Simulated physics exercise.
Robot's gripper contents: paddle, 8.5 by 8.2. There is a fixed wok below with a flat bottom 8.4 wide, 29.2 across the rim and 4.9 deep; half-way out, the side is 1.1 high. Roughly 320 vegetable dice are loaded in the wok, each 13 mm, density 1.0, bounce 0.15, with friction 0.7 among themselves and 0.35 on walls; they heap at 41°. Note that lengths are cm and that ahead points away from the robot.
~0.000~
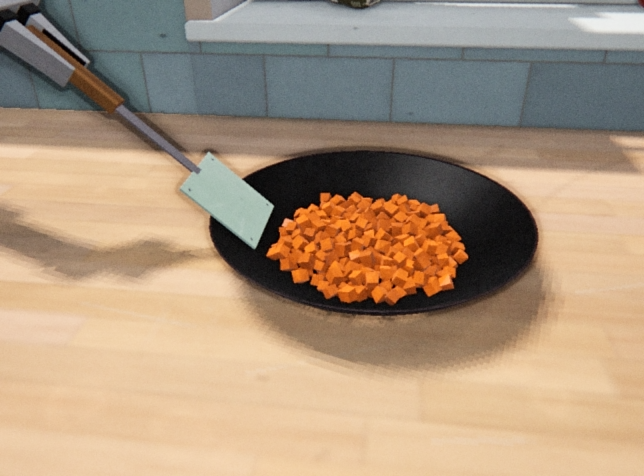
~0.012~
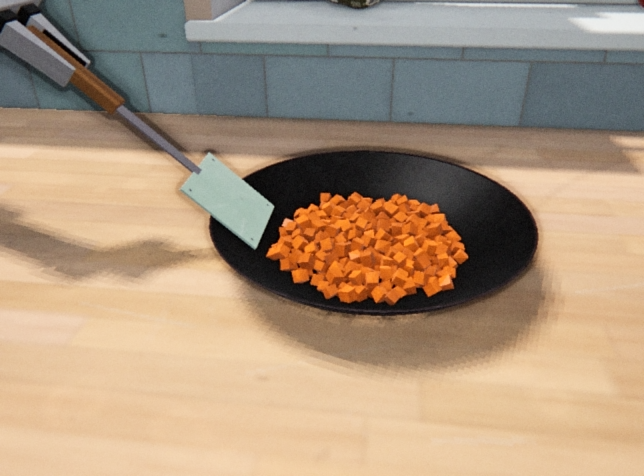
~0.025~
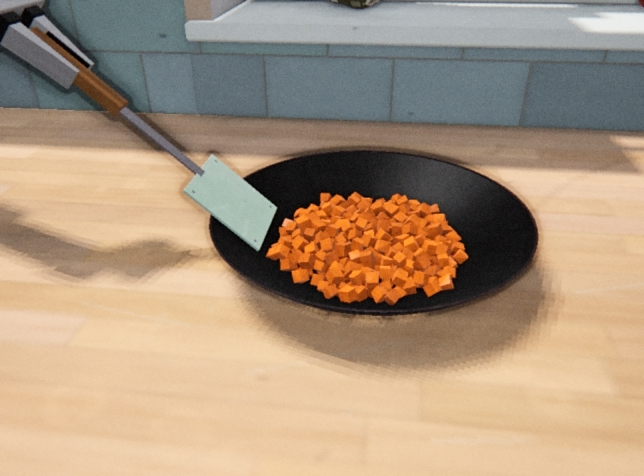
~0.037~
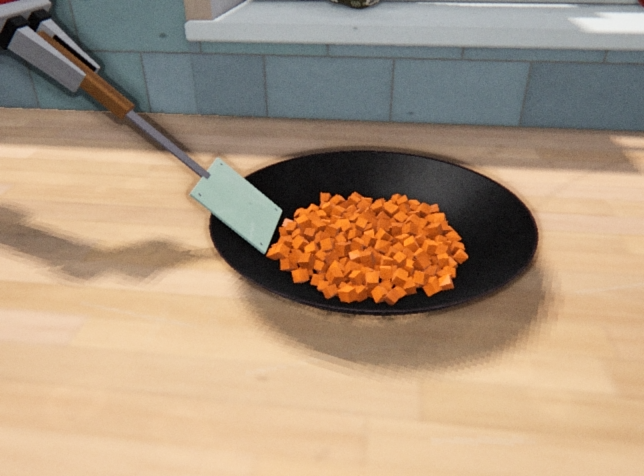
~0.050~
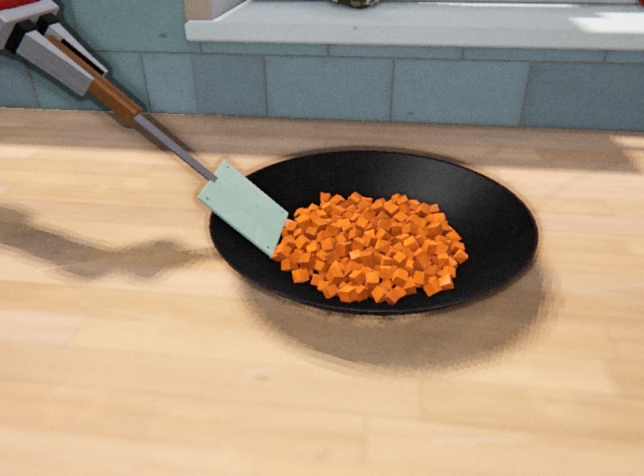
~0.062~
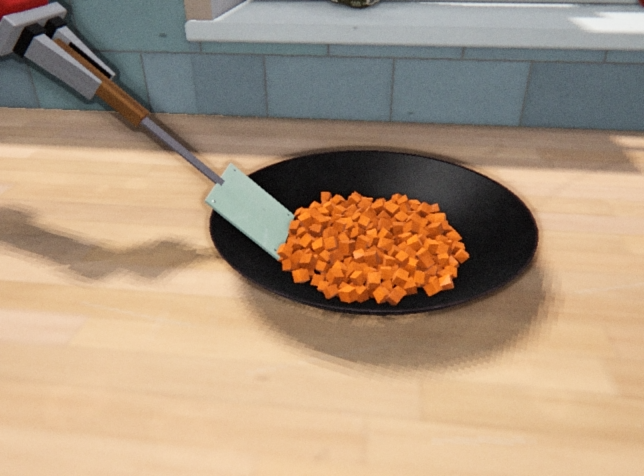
A heap of orange vegetable cubes sat in a black wok on a wooden counter while a robot's gripper slid a pale green spatula slightly down and right, up against the pile's left edge.
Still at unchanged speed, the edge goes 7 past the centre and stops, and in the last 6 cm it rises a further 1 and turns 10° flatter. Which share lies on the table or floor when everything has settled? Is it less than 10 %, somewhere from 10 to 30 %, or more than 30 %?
It is from 10 to 30 %.
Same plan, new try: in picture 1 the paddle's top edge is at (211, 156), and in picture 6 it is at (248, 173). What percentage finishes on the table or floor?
It comes to something like 30 %, give or take.
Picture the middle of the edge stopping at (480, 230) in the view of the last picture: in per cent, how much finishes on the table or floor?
Approximately 35 per cent, I reckon.
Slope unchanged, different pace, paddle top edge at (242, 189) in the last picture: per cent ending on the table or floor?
That share would be some 30 percent.
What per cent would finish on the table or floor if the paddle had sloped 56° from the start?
About 25 per cent.
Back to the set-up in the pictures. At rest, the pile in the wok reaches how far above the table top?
It reaches roughly 7.0 cm.
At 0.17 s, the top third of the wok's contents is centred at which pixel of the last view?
It is centred near (427, 232).
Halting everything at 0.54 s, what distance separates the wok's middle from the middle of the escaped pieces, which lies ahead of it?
I'd put it at some 20 centimetres.
By 0.17 s, sloping 42°, highest piece 5 above the table; 320 in the wok.
By 0.28 s, sloping 38°, highest piece 7 above the table; 311 in the wok, 9 on the blade or in flight.
By 0.54 s, sloping 32°, highest piece 6 above the table; 249 in the wok, 70 on the table or floor, 1 on the blade or in flight.
By 1.59 s, sloping 32°, highest piece 6 above the table; 249 in the wok, 71 on the table or floor.
Final count, 249 in the wok, 71 on the table or floor. That is 22 % on the table or floor.
